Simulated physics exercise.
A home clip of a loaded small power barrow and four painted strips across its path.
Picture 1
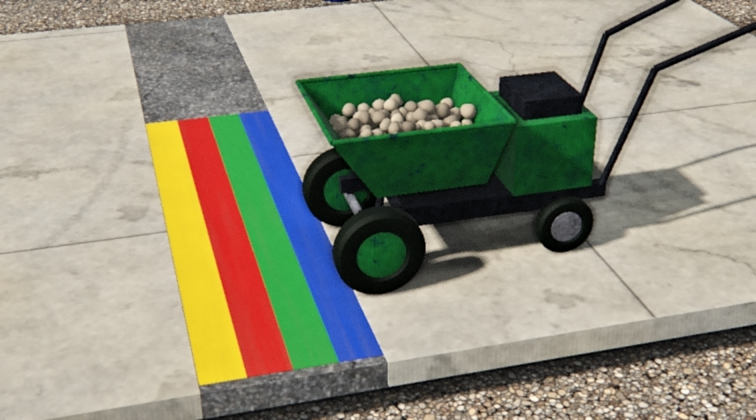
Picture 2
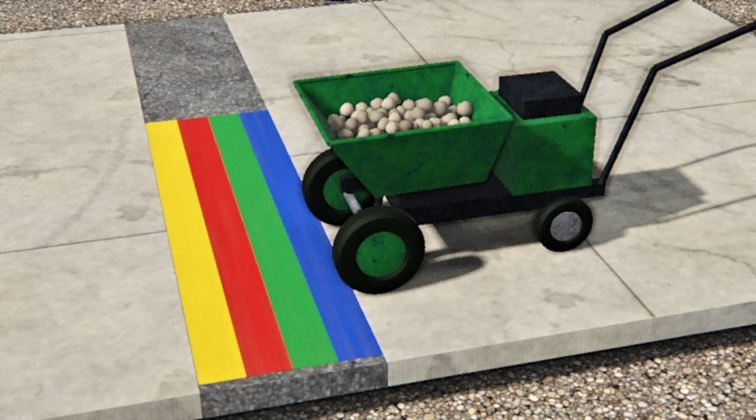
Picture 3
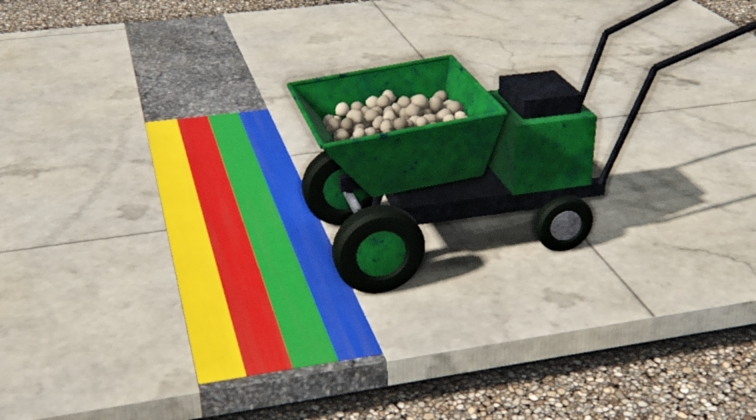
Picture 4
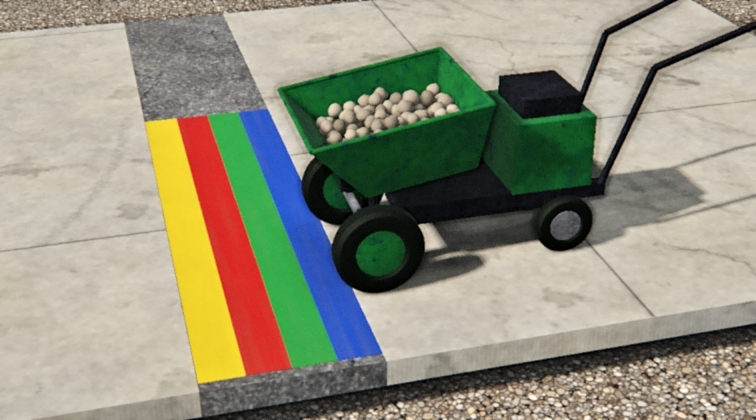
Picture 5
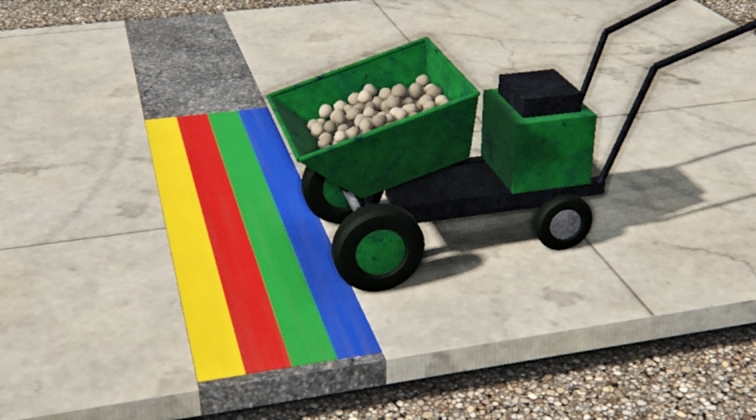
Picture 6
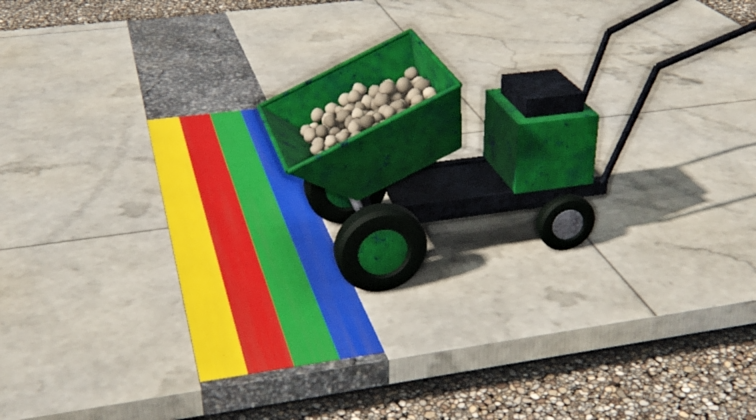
Green power barrow loaded with river pebbles standing beside yellow, red, green and blue strips, its skip gradually tilting forward to the left.
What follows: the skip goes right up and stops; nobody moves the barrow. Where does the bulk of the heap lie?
Most lies over the yellow band.
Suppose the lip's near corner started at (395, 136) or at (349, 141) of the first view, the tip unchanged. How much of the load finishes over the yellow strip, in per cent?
Near 20 % and 30 %.
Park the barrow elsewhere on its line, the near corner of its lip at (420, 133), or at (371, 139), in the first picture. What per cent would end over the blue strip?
In turn 10 and 0 in a hundred.
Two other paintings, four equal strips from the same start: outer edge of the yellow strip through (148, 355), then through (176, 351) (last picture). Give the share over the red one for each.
About 30 and 20 per cent.
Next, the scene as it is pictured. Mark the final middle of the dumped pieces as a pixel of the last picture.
Close to (188, 273).
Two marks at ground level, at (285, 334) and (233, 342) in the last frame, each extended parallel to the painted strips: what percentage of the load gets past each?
Roughly 70 per cent, and 60 per cent.
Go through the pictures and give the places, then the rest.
The first frame shows lip of the skip at (332, 143), level; top of the load at (416, 130), river pebbles; blue strip at (346, 323); green strip at (303, 330); red strip at (259, 337); yellow strip at (214, 344).
The second frame shows lip of the skip at (330, 144), tipped barely; top of the load at (407, 127).
The third frame shows lip of the skip at (323, 147), tipped barely; top of the load at (416, 123).
The fourth frame shows lip of the skip at (312, 153), tipped a little; top of the load at (421, 116).
The fifth frame shows lip of the skip at (299, 160), tipped clearly; top of the load at (413, 110).
The sixth frame shows lip of the skip at (288, 172), tipped clearly; top of the load at (414, 96); blue strip at (347, 320); green strip at (304, 327); red strip at (260, 334); yellow strip at (215, 341).
Soon after the last picture, skip tipped steeply; all in the skip.
A little later, skip tipped right over; most in the skip; a small part over the red strip; about a quarter over the yellow strip; a stray few off the paint.
Later still, skip tipped right over; about a third in the skip; a small part over the red strip; about a third over the yellow strip; about a quarter off the paint.
At rest, skip tipped right over; about a third in the skip; none over the blue strip; none over the green strip; a small part over the red strip; about a third over the yellow strip; about a quarter off the paint.
